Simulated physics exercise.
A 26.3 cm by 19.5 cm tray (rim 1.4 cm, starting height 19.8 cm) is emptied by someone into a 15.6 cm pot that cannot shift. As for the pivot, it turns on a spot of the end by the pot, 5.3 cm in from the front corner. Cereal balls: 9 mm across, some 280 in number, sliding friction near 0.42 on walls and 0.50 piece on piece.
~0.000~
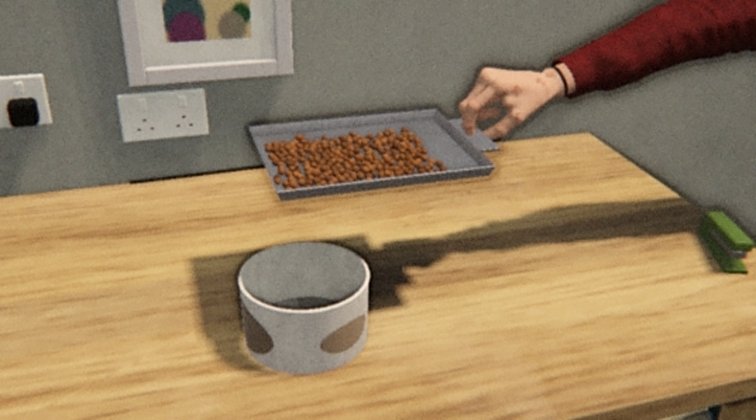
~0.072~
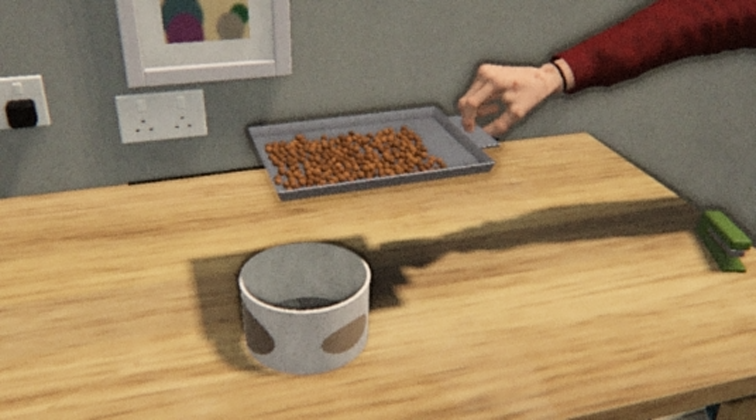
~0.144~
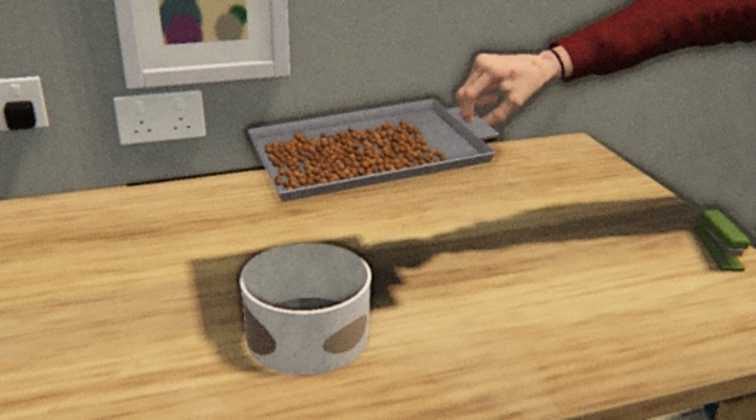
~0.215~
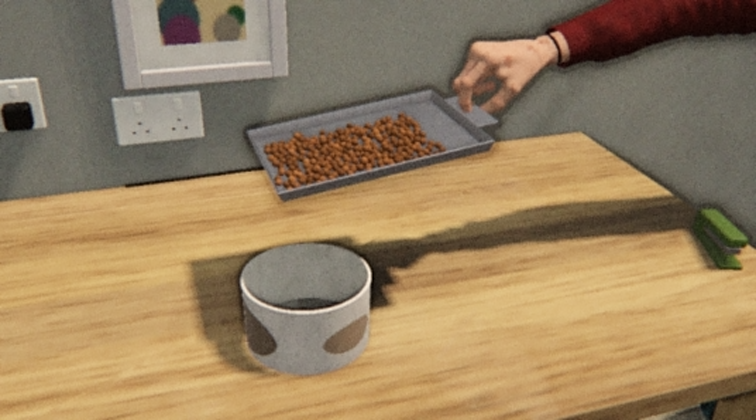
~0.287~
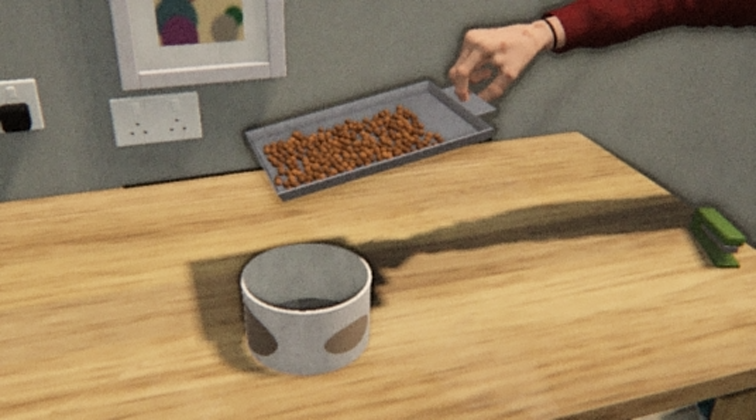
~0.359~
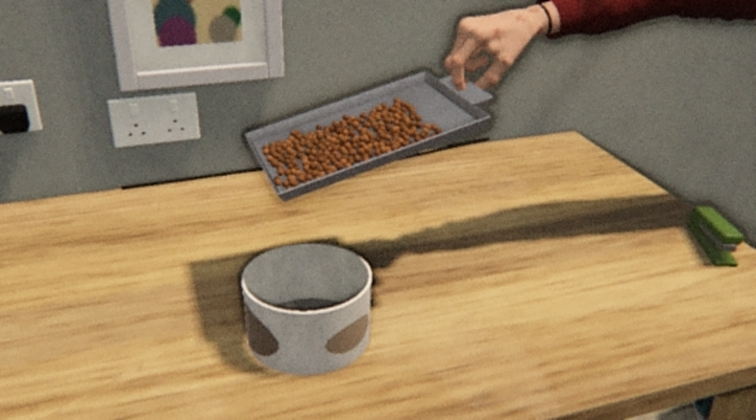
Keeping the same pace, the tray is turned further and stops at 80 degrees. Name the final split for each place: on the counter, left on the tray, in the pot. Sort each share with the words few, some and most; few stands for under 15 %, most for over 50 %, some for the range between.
The shares come out as follows. Counter: Most. Tray: Few. Pot: Few.
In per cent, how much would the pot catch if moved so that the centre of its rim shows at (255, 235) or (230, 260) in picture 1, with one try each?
That gives roughly 60 per cent and then 55 per cent.
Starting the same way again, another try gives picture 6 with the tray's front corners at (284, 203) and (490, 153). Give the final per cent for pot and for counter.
Split: Pot = 85, counter = 15.
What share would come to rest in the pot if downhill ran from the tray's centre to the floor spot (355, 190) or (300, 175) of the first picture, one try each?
The share comes to roughly 85 in a hundred, then roughly 45 in a hundred.
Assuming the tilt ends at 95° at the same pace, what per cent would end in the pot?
In that case it comes to about 5 in a hundred.
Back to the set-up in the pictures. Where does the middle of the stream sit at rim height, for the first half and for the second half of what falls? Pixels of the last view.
Roughly (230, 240) to begin with, later roughly (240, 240).
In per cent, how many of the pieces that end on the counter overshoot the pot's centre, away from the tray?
Share past the middle: Roughly 90 percent.
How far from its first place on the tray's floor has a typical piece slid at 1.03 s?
It has moved some 4 cm from its start.
After 1.03 s, tilt 45 degrees; the tray holds 100 %, the pot 0 %.
After 1.48 s, tilt 66 degrees; the tray holds 100 %, the pot 0 %.
Then, at 2.00 s, tilt 80 degrees; the tray holds 45 %, the pot 0 %.
At rest (3.6 s), counter 95 %, tray 0 %, pot 5 %.
